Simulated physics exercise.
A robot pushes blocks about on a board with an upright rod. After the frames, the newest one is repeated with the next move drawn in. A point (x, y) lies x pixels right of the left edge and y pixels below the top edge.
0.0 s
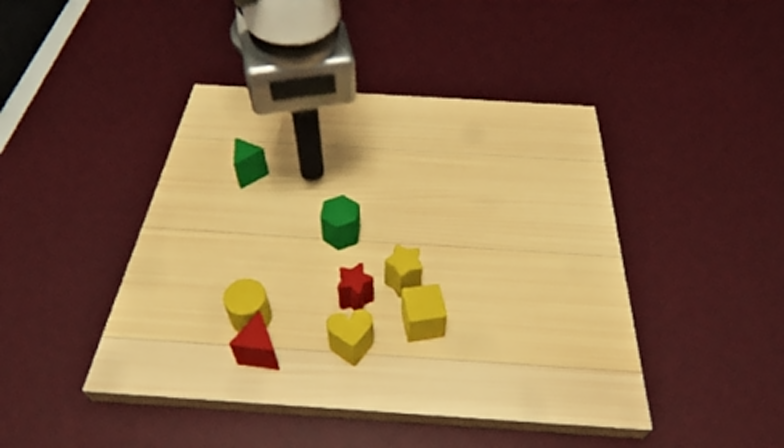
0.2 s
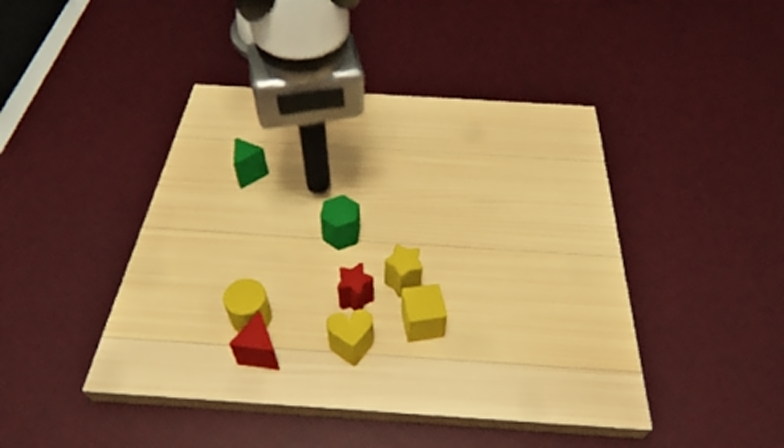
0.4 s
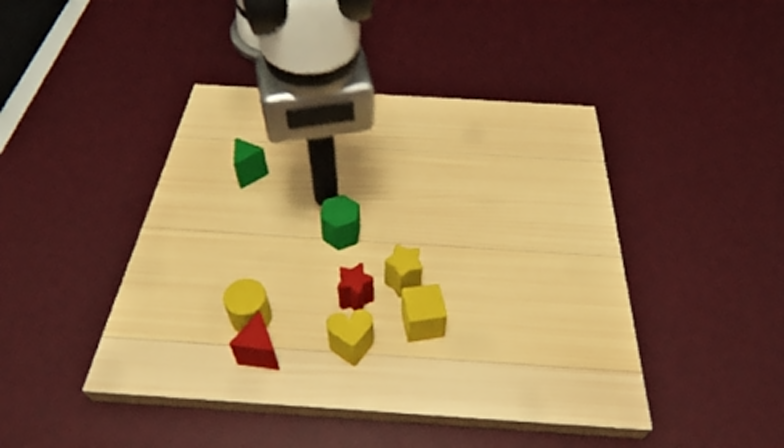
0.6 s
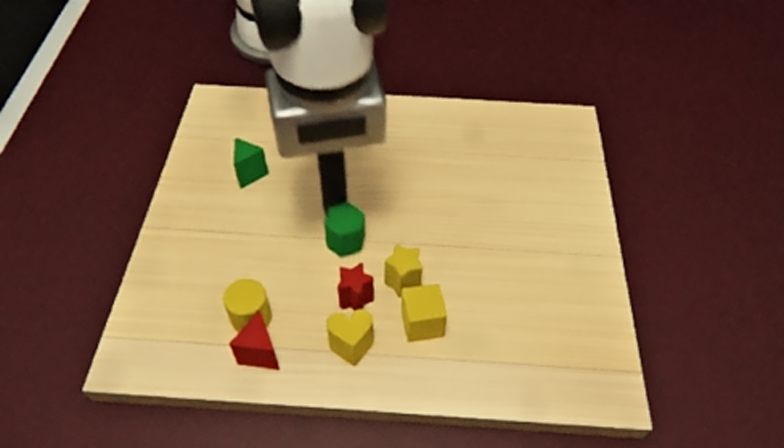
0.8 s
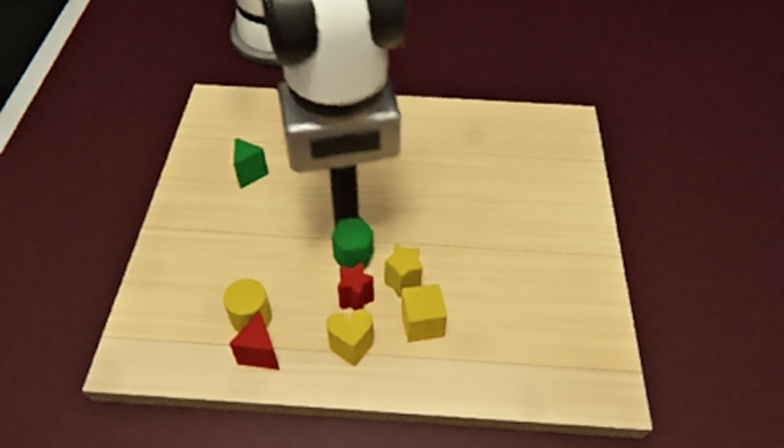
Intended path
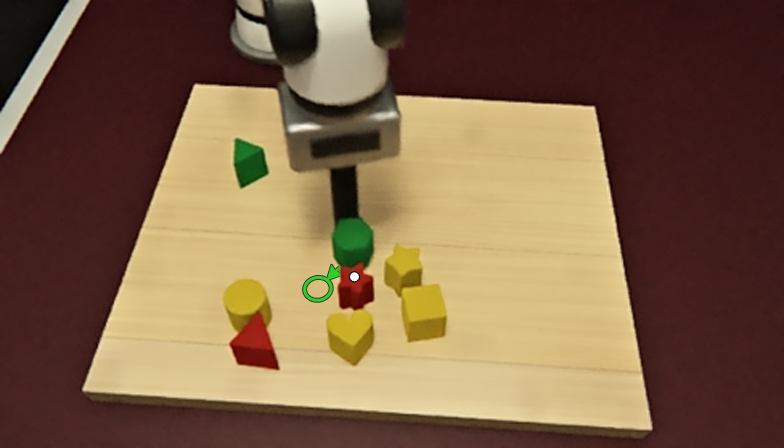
A robot arm with a dark upright rod moves down and slightly right across a pale wooden board, seen from above at an angle, meets the green hexagon and pushes it a short way toward the red star. The green triangle sits at upper left, the yellow cylinder and red triangle at lower left. The yellow star, cube and heart stay still near the red star, and the camera holds steady.
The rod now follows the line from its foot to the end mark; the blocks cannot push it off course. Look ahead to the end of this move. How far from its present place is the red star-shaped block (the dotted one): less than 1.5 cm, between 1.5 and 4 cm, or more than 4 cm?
Range: 1.5 to 4 cm.
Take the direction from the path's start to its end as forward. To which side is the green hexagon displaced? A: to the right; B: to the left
I choose B.
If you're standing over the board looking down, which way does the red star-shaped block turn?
Turns clockwise.
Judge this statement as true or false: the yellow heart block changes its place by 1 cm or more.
That statement is not accurate.
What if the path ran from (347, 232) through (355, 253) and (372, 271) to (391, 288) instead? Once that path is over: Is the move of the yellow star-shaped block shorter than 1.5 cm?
In short: No.
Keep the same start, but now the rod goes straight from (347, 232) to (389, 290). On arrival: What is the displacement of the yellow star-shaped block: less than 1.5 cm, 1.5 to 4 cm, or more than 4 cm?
Answer: 1.5 to 4 cm.
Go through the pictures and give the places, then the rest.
The first frame shows rod tip (312, 172); block tops, yellow heart block (350, 325); green hexagon (340, 210); red star-shaped block (354, 277); yellow star-shaped block (405, 259).
The second frame shows rod (319, 185); blocks unchanged.
The third frame shows rod (327, 197); blocks unchanged.
The fourth frame shows rod (336, 210); green hexagon (344, 218).
The fifth frame shows rod (347, 223); yellow heart block (350, 325); green hexagon (352, 233); red star-shaped block (354, 277); yellow star-shaped block (405, 259).
Path on the board, from (347, 232) by way of (352, 252) and (336, 271) to (318, 289); the dot is on the red star-shaped block.
What follows on the original path. Halfway along, rod (344, 255); green hexagon (361, 262), turned 35° anticlockwise; red star-shaped block (356, 293), turned 25° clockwise.
At the end, rod (317, 281); yellow heart block in place; green hexagon (360, 265), turned 40° anticlockwise; red star-shaped block (355, 296), turned 25° clockwise; yellow star-shaped block in place.
